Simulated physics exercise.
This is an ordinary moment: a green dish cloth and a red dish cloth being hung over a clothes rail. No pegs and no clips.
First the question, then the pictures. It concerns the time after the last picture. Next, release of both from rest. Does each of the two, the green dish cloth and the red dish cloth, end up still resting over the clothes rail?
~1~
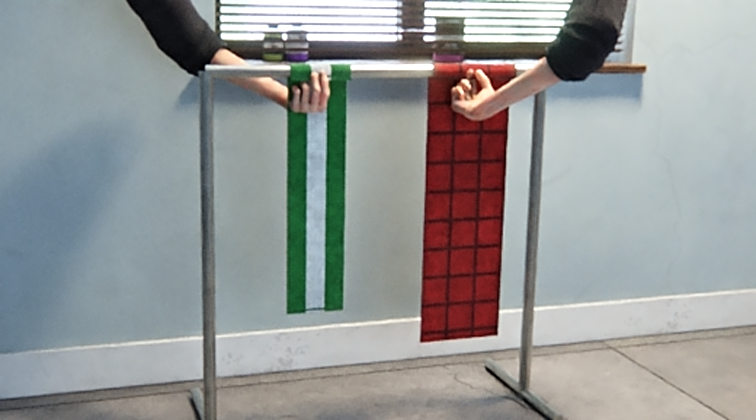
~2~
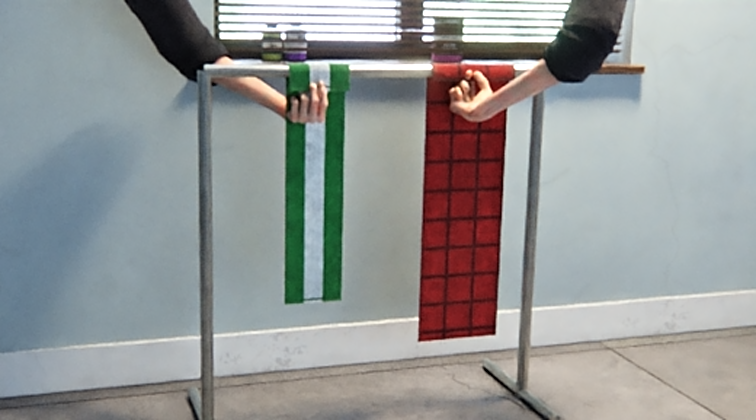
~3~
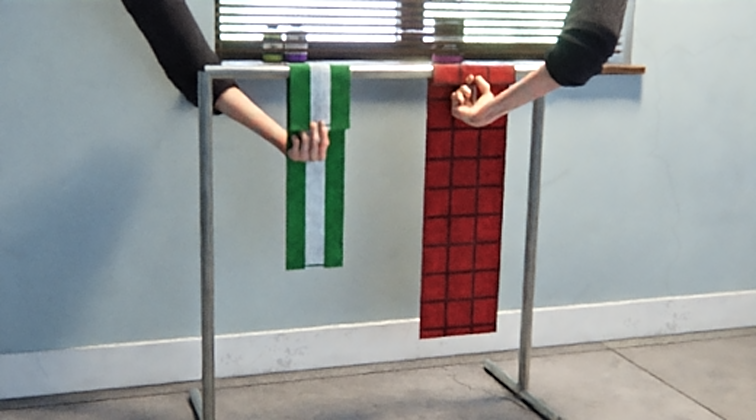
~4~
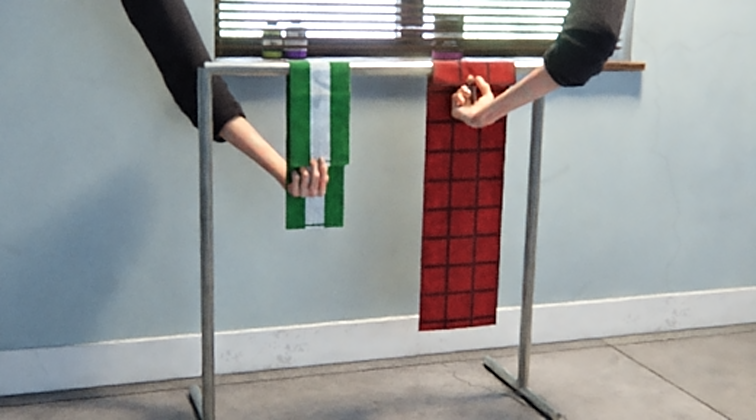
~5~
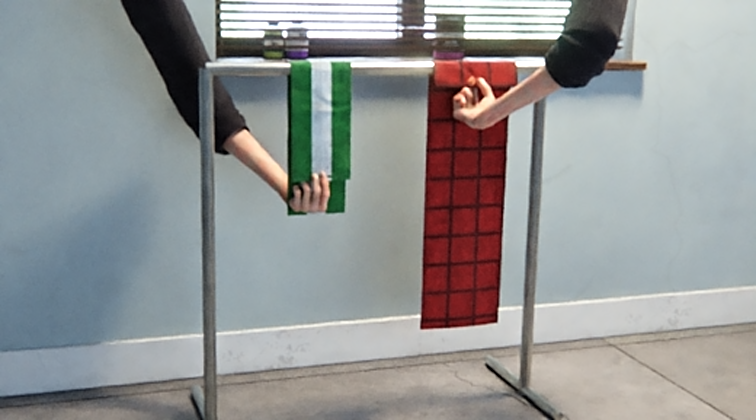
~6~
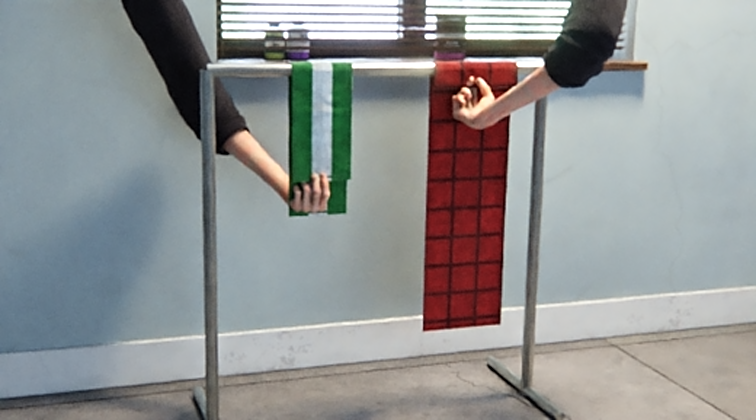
Green dish cloth: Yes, still over it. Red dish cloth: No, it comes off.
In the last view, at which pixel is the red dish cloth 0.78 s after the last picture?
Its middle is around (455, 397) then.
Then, 0.44 s after the last picture, green dish cloth still hanging; red dish cloth clear of the rail and dropping near (460, 349).
Then, 0.78 s after the last picture, green dish cloth still hanging; red dish cloth in a heap on the floor near (455, 397).
At rest, green dish cloth still hanging; red dish cloth in a heap on the floor near (455, 398). The green dish cloth stays on and the red dish cloth slips to the floor.
